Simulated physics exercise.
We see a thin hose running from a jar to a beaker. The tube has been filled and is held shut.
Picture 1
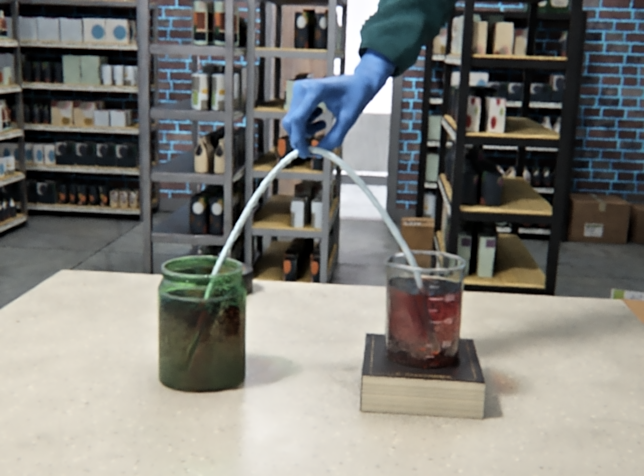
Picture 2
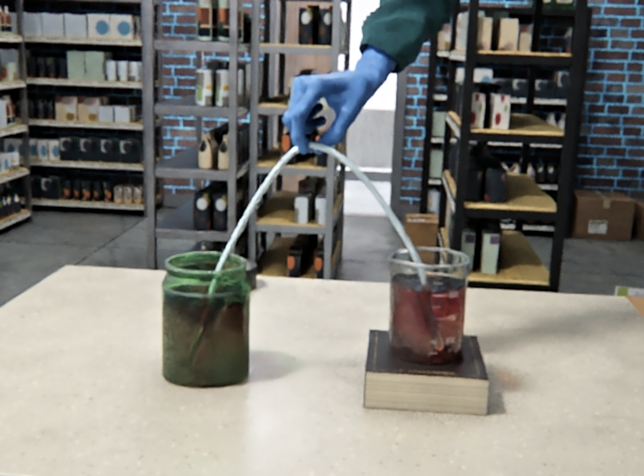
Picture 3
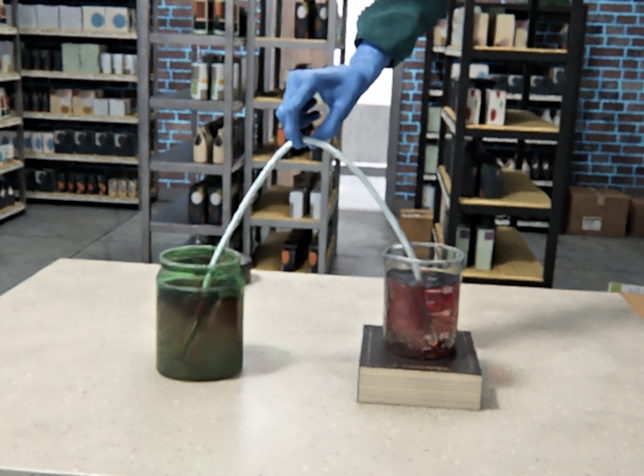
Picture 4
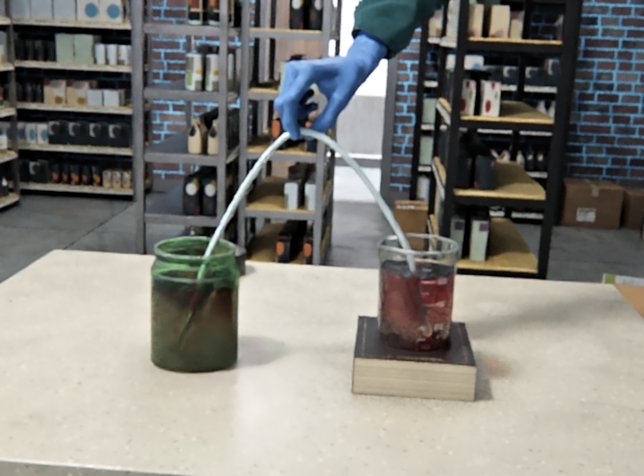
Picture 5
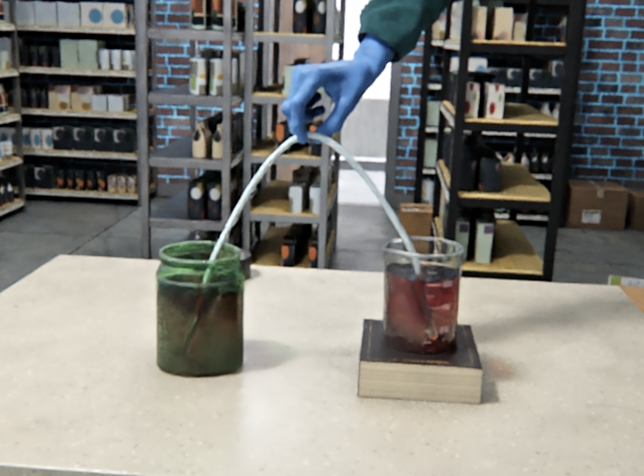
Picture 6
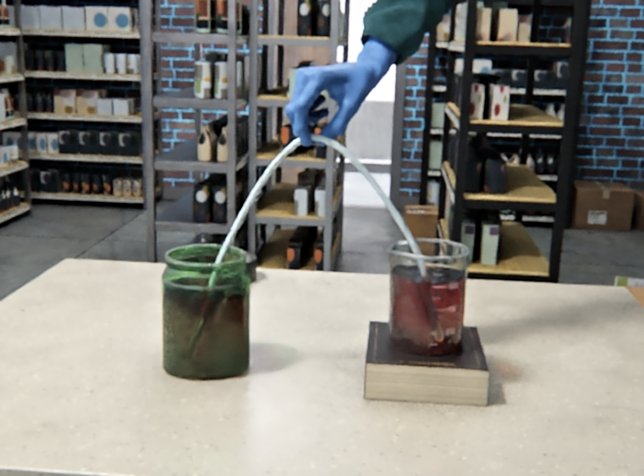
On a pale tabletop, a blue-gloved hand holds a thin hose linking a jar and beaker.
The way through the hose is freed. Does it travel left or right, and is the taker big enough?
The tea goes leftwards; the receiving one has room for it.
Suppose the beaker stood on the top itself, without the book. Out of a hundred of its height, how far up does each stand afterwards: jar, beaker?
In turn 65 and 80 per cent.
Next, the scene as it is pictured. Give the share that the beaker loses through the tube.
Close to 20 %.
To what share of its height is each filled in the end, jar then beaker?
In turn 80 and 55 per cent.
Next, the jar is about three quarters full; the beaker is about two thirds full.
Finally, the jar is about three quarters full; the beaker is about half full; the two surfaces are level.
